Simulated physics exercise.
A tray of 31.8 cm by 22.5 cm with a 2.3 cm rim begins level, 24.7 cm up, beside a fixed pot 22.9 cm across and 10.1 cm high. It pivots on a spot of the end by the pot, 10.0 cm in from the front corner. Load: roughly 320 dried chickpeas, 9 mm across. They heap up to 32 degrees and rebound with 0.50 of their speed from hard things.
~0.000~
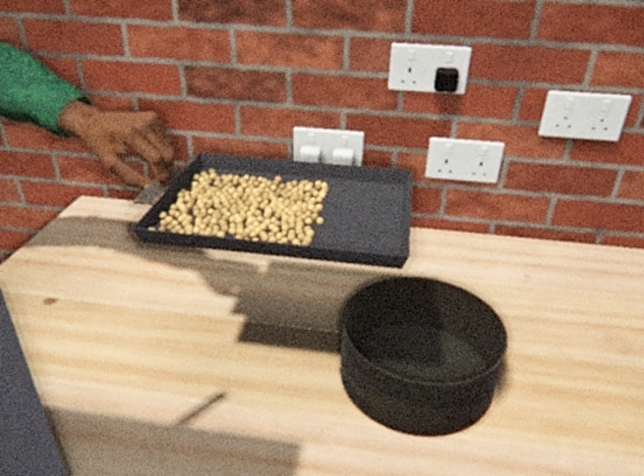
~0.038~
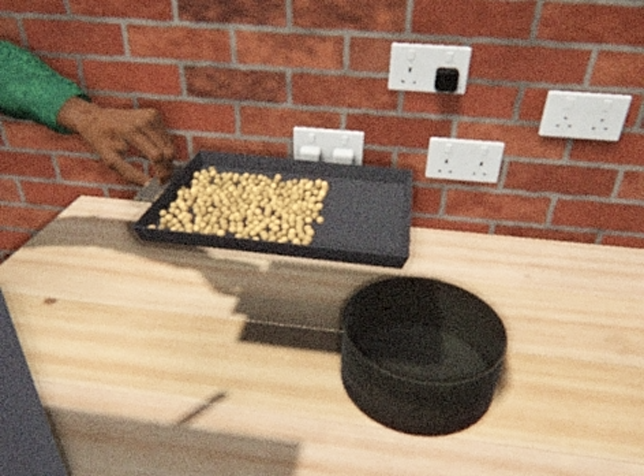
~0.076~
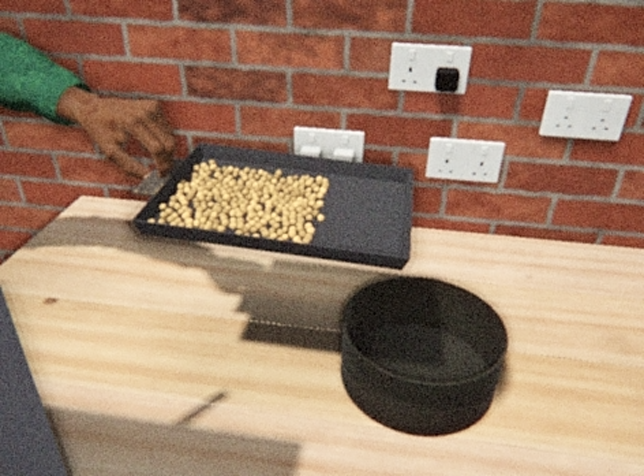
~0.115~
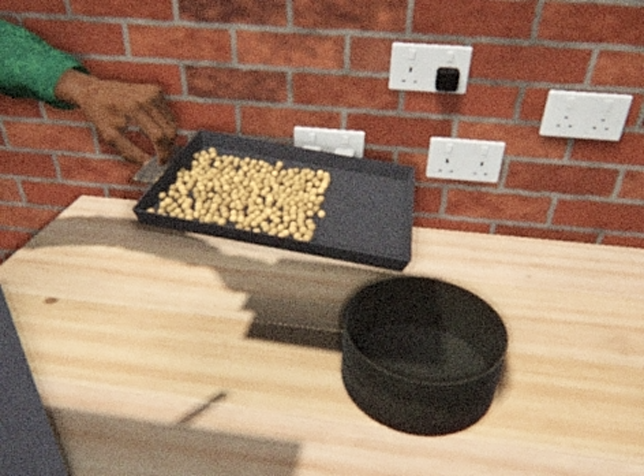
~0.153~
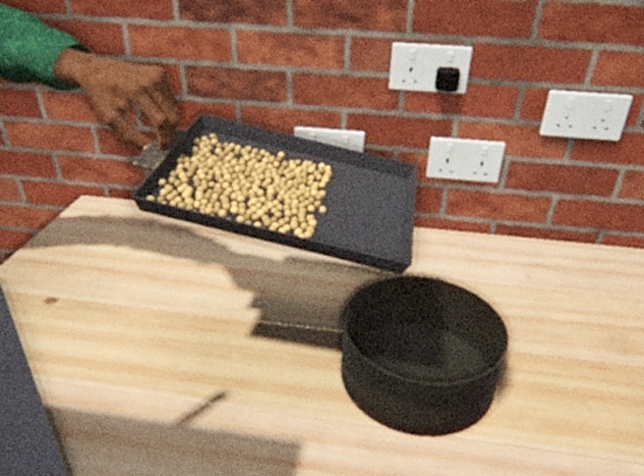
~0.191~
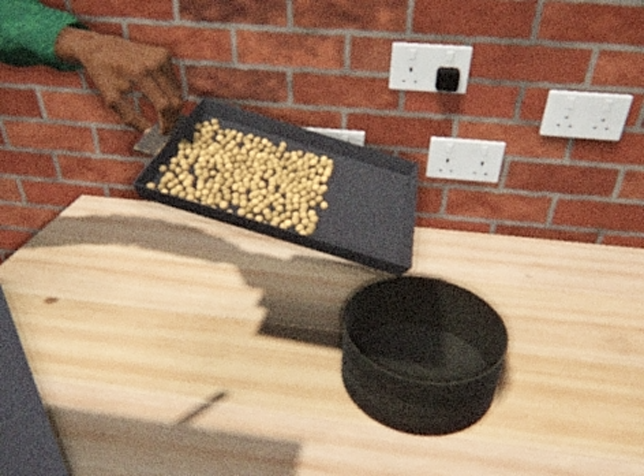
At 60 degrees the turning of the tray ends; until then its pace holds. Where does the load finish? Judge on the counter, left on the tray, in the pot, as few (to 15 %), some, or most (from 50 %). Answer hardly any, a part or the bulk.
Counter: A part, tray: A part, pot: A part.
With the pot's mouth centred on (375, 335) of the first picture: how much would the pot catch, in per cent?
About 30 per cent.
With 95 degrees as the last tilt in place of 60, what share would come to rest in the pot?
Then about 75 per cent.
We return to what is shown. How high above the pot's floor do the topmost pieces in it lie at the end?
About 1.5 cm.
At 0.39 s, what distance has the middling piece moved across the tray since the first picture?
About 2 cm.
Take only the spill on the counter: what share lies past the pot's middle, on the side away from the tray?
Roughly 90 per cent.
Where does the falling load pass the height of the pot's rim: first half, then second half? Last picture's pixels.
At about (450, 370), then at (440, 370).
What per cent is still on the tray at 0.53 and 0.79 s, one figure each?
In turn: 100, 50.
Then, at 0.39 s, tilt 38 degrees; the tray holds 100 %, the pot 0 %.
After 0.53 s, tilt 54 degrees; the tray holds 100 %, the pot 0 %.
After 0.79 s, tilt 60 degrees; the tray holds 50 %, the pot 10 %.
By 1.8 s all is still; counter 25 %, tray 40 %, pot 40 %.
